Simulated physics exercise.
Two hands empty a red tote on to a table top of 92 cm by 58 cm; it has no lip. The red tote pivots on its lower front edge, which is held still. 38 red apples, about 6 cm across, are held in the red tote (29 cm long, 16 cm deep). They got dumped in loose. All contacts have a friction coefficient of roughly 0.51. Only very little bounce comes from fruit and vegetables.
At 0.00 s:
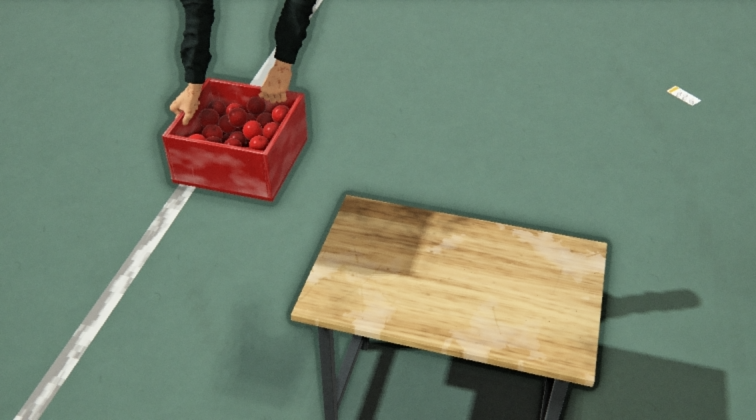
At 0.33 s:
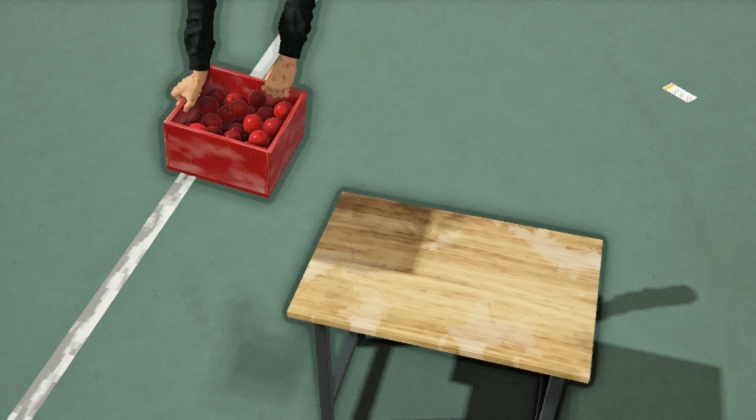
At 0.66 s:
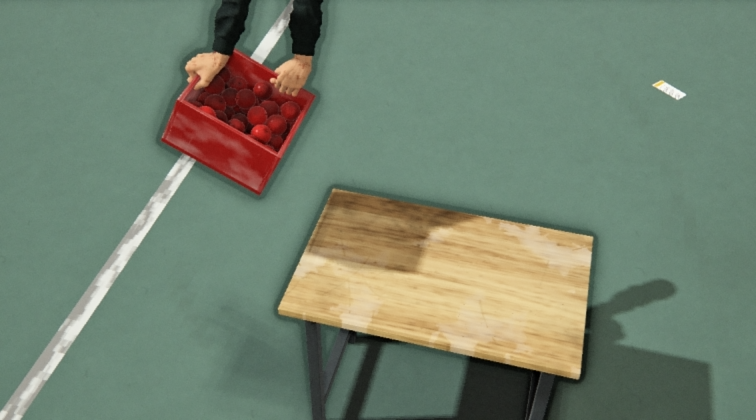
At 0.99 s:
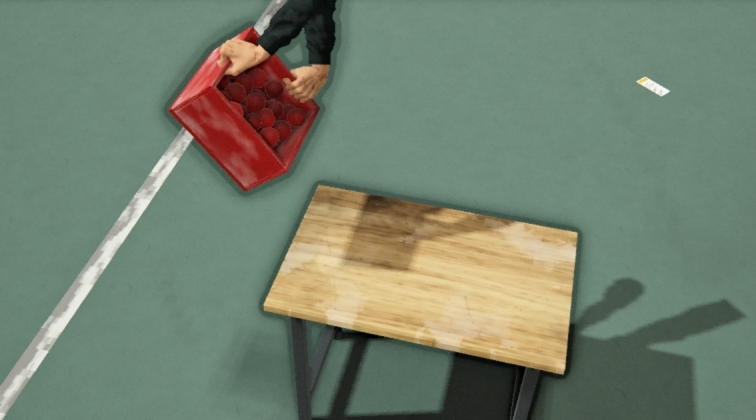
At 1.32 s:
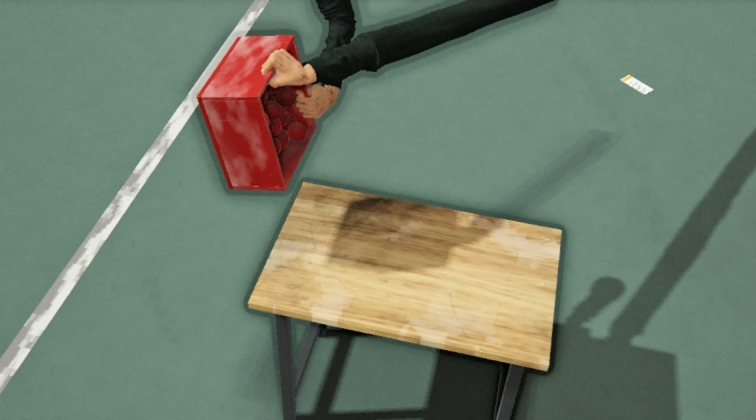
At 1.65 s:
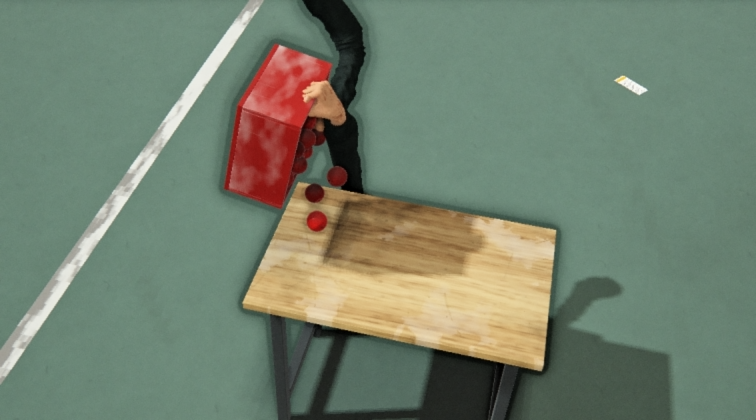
Two hands tilt a red tote of red apples until a few tumble onto a wooden table.
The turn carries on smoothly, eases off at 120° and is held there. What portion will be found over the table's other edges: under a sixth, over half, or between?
One-sixth up to one-half of the load ends up over the table's other edges.
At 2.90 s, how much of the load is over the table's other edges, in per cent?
Share: About 30 %.
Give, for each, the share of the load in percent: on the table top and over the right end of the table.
My estimate is some 60 per cent, then some 5 per cent.
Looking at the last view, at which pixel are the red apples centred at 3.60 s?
Look near pixel (396, 258).
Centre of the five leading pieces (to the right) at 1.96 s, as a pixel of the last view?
Near (384, 255) in pixels.
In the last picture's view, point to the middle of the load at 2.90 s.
Somewhere around (396, 258) in pixels.
After 1.96 s, tilt 117°; 8 still in the red tote, 18 on the table top and 12 in the air.
After 2.35 s, tilt 120°; 35 on the table top and 3 over the table's other edges.
After 2.90 s, tilt 120°; 25 on the table top, 1 over the right end of the table and 12 over the table's other edges.
Final count (at 3.60 s), 23 on the table top, 1 over the right end of the table and 14 over the table's other edges. Asked share, 14 of 38, 37 per cent.
